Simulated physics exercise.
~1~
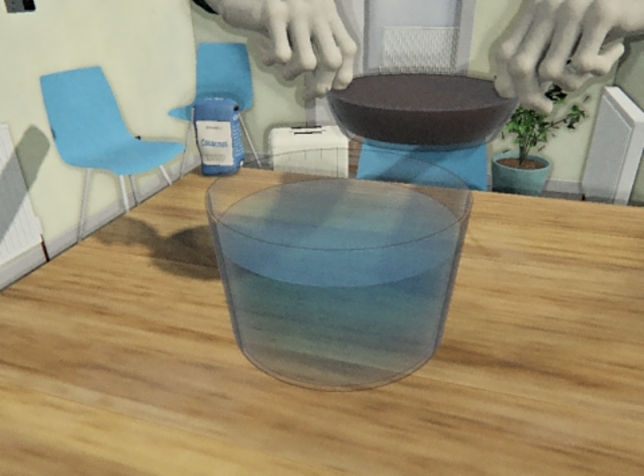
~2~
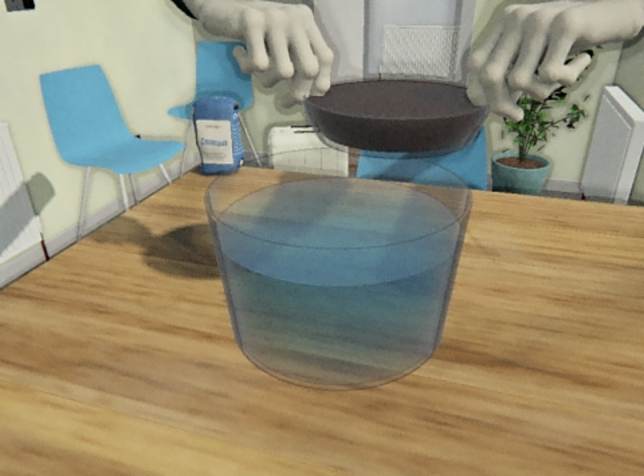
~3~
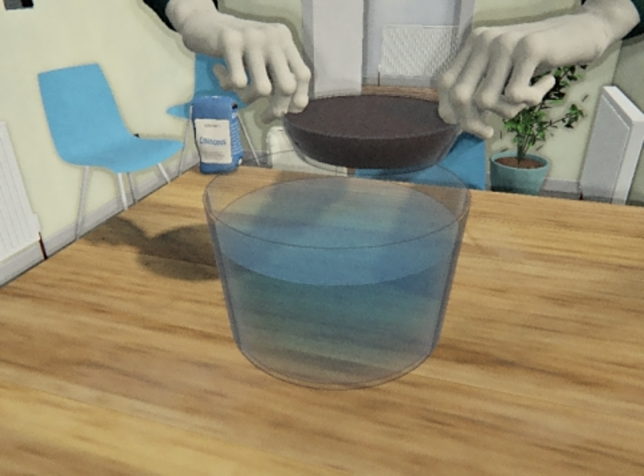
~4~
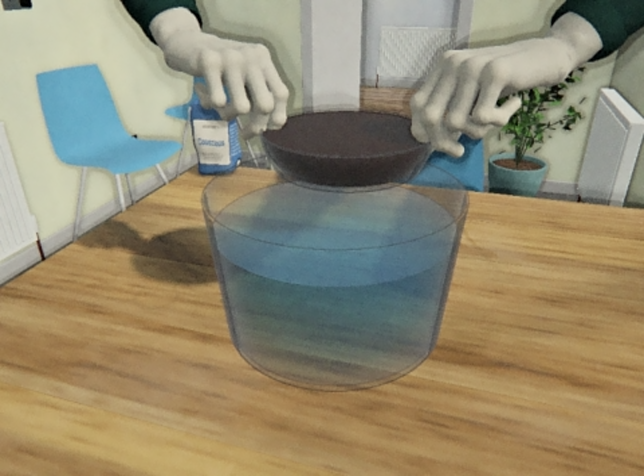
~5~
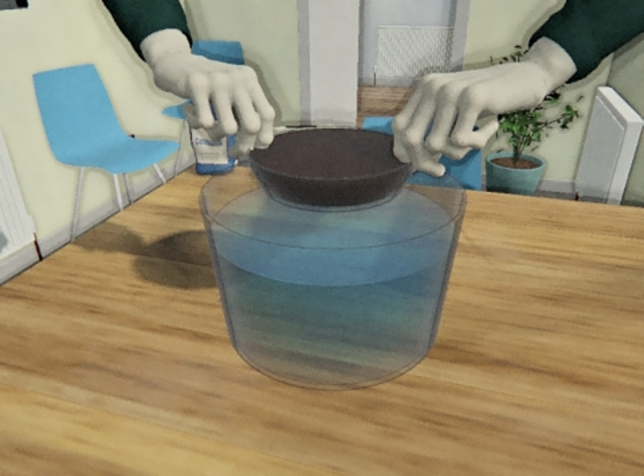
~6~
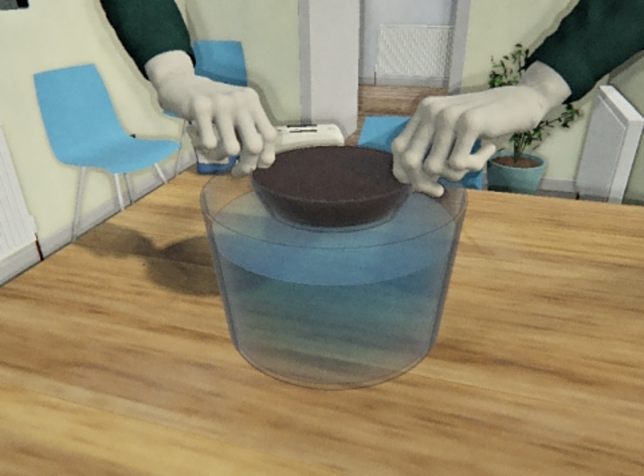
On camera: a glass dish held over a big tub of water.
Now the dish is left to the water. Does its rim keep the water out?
No, it fills and goes under.
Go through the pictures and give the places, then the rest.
The first picture shows dish (419, 106) nearly full; above the big tub.
The second picture shows dish nearly full, surface at (396, 98); coming down.
The third picture shows dish (371, 129) nearly full; lower.
The fourth picture shows dish nearly full, surface at (347, 132); lower still.
The fifth picture shows dish (332, 164) nearly full; close to the surface.
The sixth picture shows dish nearly full, surface at (333, 171); just over the surface.
Next, the dish dips into the water.
After that, water pours in over its rim.
Finally, the dish lies on the bottom.
